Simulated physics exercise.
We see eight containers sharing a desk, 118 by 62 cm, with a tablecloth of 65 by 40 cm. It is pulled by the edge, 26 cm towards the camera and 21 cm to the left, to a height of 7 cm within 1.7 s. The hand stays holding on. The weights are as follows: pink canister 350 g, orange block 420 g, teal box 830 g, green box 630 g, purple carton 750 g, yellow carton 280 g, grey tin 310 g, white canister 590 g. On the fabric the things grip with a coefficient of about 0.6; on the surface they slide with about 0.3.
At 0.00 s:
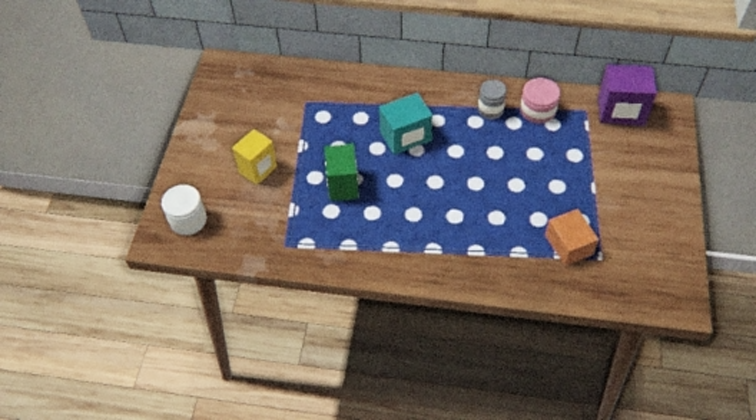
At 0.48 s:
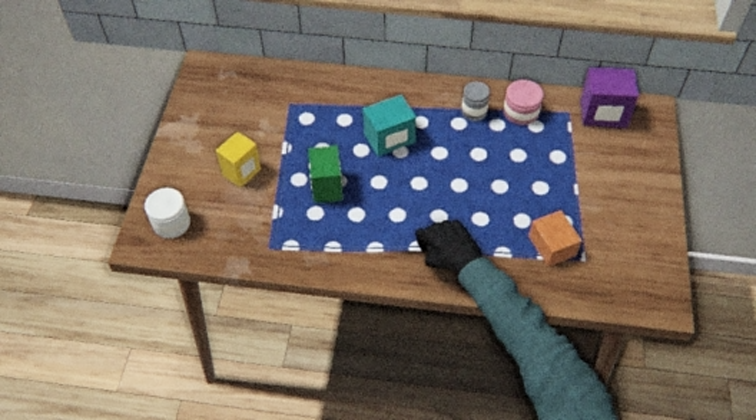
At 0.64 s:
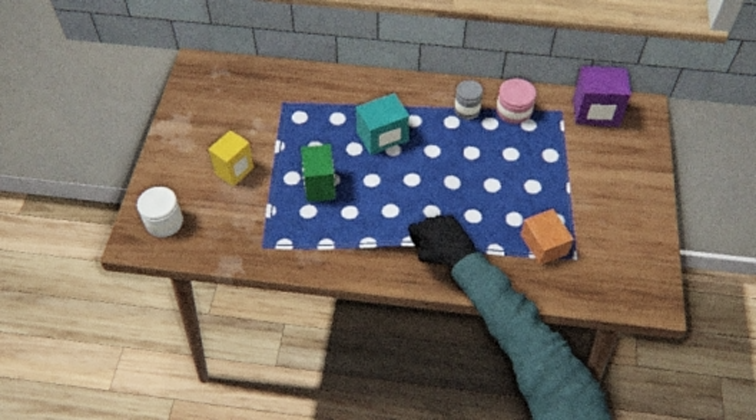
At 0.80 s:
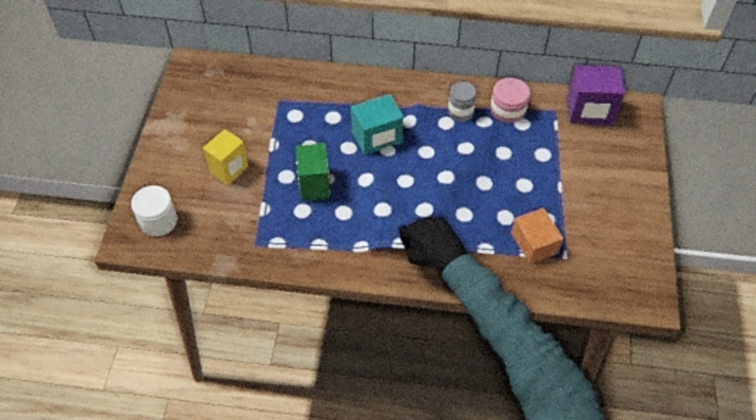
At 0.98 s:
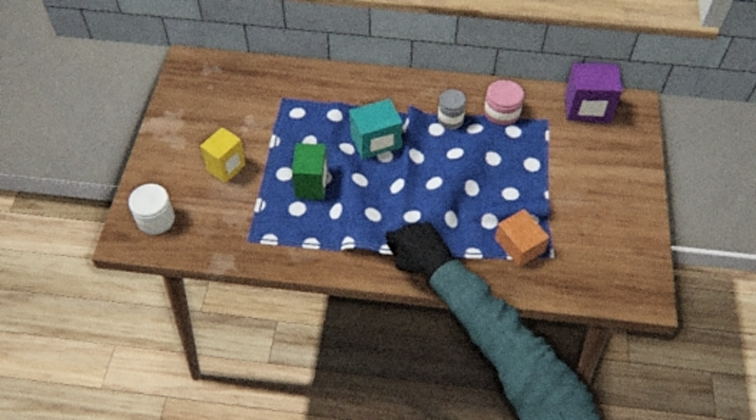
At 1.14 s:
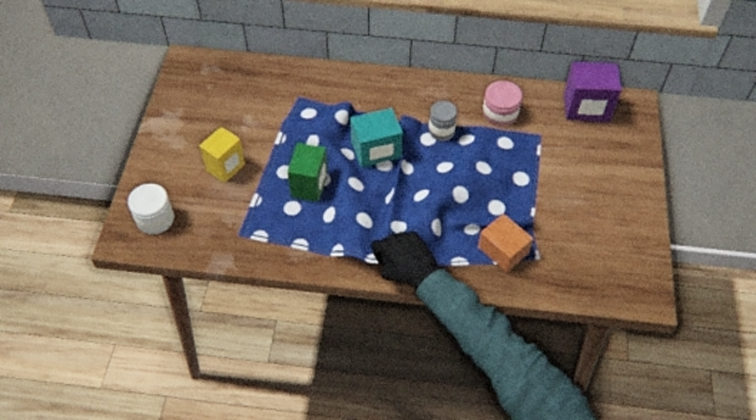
A gloved hand grips the spotted tablecloth's front edge and pulls, wrinkling it and shifting the orange block left.
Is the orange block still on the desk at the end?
Overboard.
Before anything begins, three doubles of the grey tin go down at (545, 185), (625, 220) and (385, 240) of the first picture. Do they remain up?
Taking them one by one: Is lost, then is left on top, then is lost.
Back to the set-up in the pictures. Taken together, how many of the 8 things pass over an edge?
In total, 1 of the things.
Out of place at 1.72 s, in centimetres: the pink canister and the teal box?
Estimate: Pink canister near 2 cm, teal box near 20 cm.
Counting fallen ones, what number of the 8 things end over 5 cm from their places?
4 in all.
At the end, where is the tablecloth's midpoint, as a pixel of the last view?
Close to (334, 273) in pixels.
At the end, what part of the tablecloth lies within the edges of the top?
Share within the edges: Approx. 50 %.
After 1.4 s, 100 % of the tablecloth is still over the top; orange block 15 cm off its start, grey tin 19 cm off its start, teal box 13 cm off its start.
After 1.7 s, 90 % of the tablecloth is still over the top; orange block 23 cm off its start, grey tin 29 cm off its start, teal box 21 cm off its start.
After 2.0 s, 70 % of the tablecloth is still over the top; orange block over the edge, grey tin 35 cm off its start at (417, 208), teal box 28 cm off its start at (350, 210).
After 2.3 s, 50 % of the tablecloth is still over the top; orange block over the edge, grey tin 39 cm off its start, teal box 31 cm off its start.
After 3.9 s, 50 % of the tablecloth is still over the top; orange block over the edge, grey tin 39 cm off its start at (410, 221), teal box 31 cm off its start at (340, 225), green box 19 cm off its start at (256, 223).
